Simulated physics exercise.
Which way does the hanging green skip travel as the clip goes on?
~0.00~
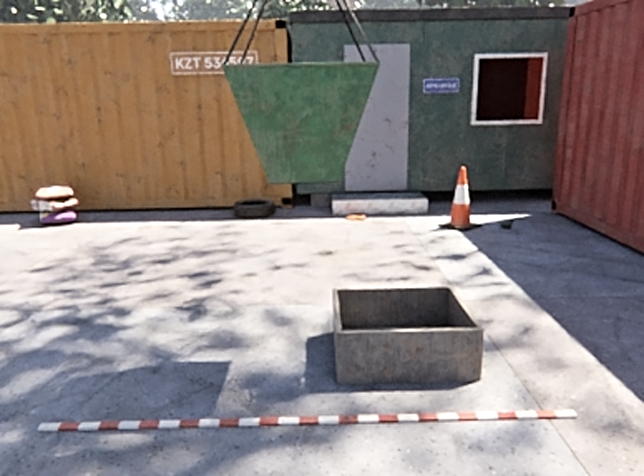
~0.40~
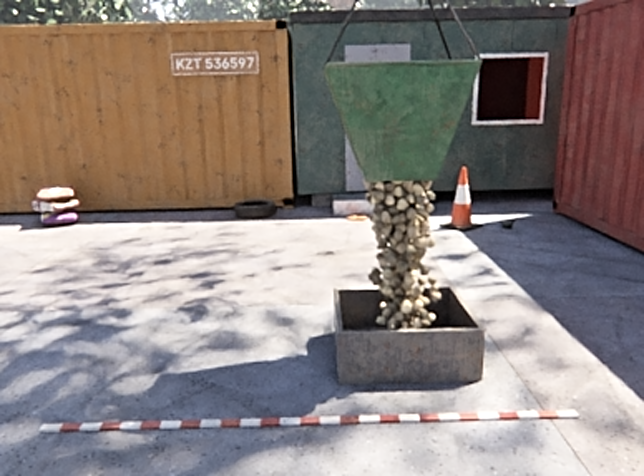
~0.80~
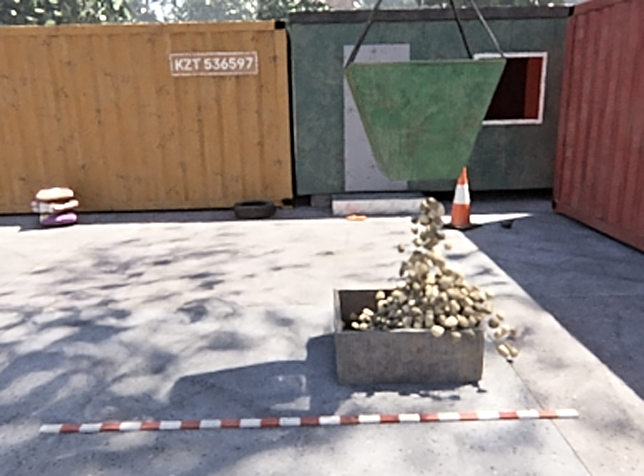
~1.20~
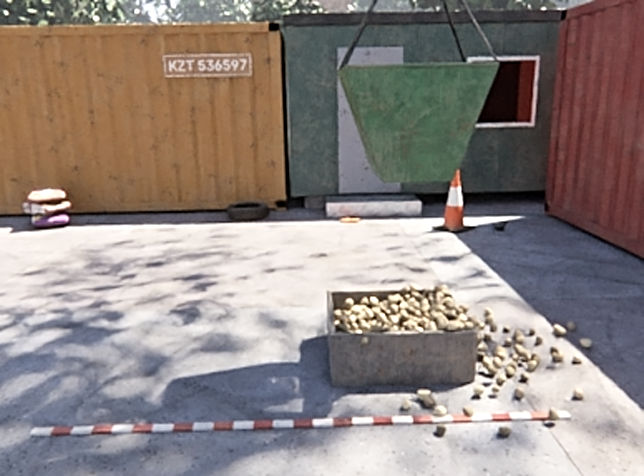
The green skip travels to the right, as the viewer sees it.
A green skip moves right, dropping stones mostly into a bin, with some spilling right.
